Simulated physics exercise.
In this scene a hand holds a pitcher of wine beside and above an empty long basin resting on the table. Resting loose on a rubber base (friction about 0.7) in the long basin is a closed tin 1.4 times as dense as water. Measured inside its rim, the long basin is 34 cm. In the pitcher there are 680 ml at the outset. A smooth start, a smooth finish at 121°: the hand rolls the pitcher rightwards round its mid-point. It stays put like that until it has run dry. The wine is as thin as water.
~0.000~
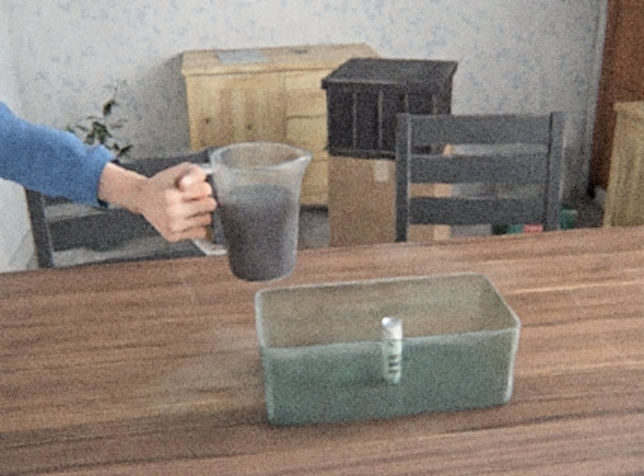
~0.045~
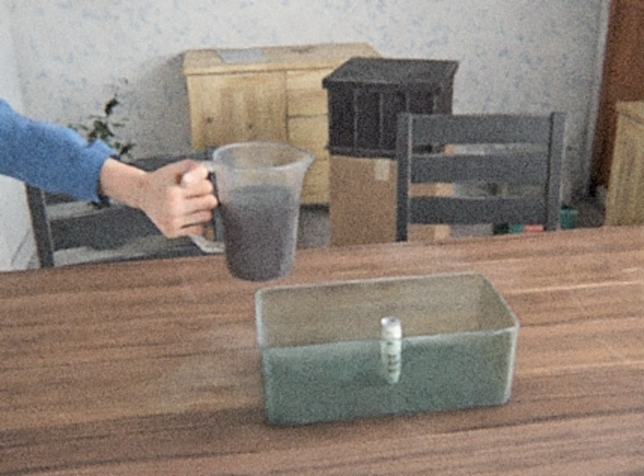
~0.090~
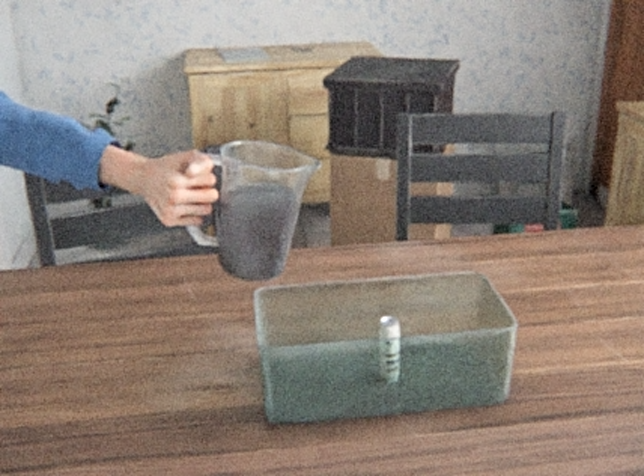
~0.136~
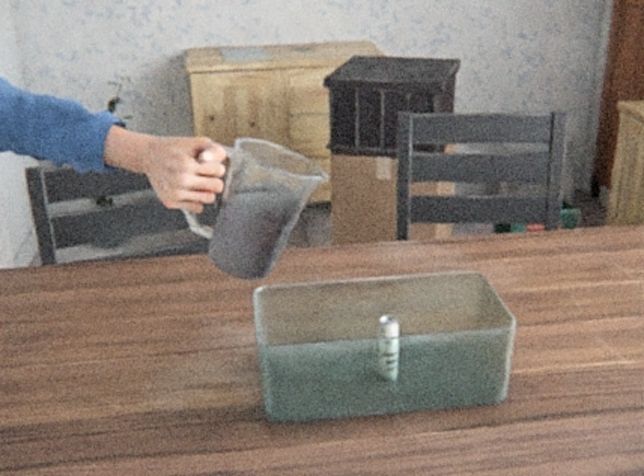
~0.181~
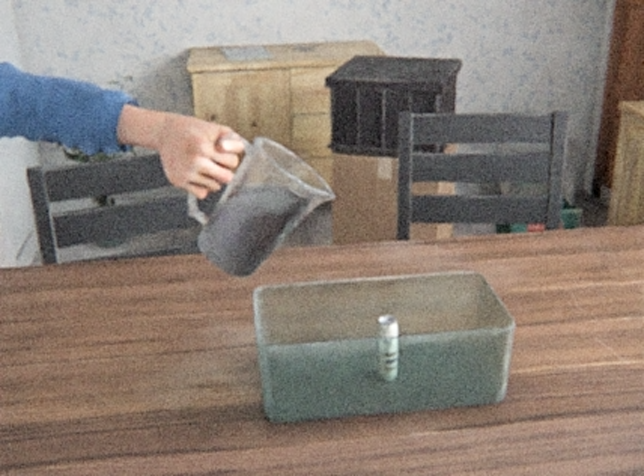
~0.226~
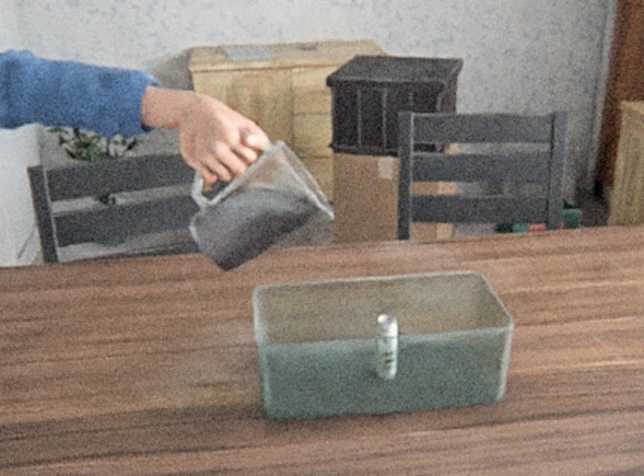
On a wooden table, a hand tilting a clear pitcher of dark liquid steadily rightwards above a long basin holding a small tin.
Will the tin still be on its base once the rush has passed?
Yes, it is still upright.
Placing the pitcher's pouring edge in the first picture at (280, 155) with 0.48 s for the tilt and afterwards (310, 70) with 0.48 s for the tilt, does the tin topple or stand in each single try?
Trial 1 - tin stays standing; trial 2 - tin tips.
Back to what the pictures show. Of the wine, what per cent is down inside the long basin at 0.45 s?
About 26 per cent.
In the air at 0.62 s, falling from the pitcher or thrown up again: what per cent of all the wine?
Around 12 per cent of the liquid is in flight.
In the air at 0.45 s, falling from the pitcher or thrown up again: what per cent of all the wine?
Roughly 24 percent.
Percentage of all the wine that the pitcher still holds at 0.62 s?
7 per cent or thereabouts.
By 0.45 s the tilt is 120° and 50 per cent is still to pour; the tin stands where it began.
By 0.62 s the tilt is 121° and 7 per cent is still to pour; the tin stands where it began.
By 0.79 s the tilt is 121° and 0 per cent is still to pour; the tin stands where it began.
By 0.98 s the tilt is 121° and 0 per cent is still to pour; the tin stands where it began.
At rest the tin stands where it began.
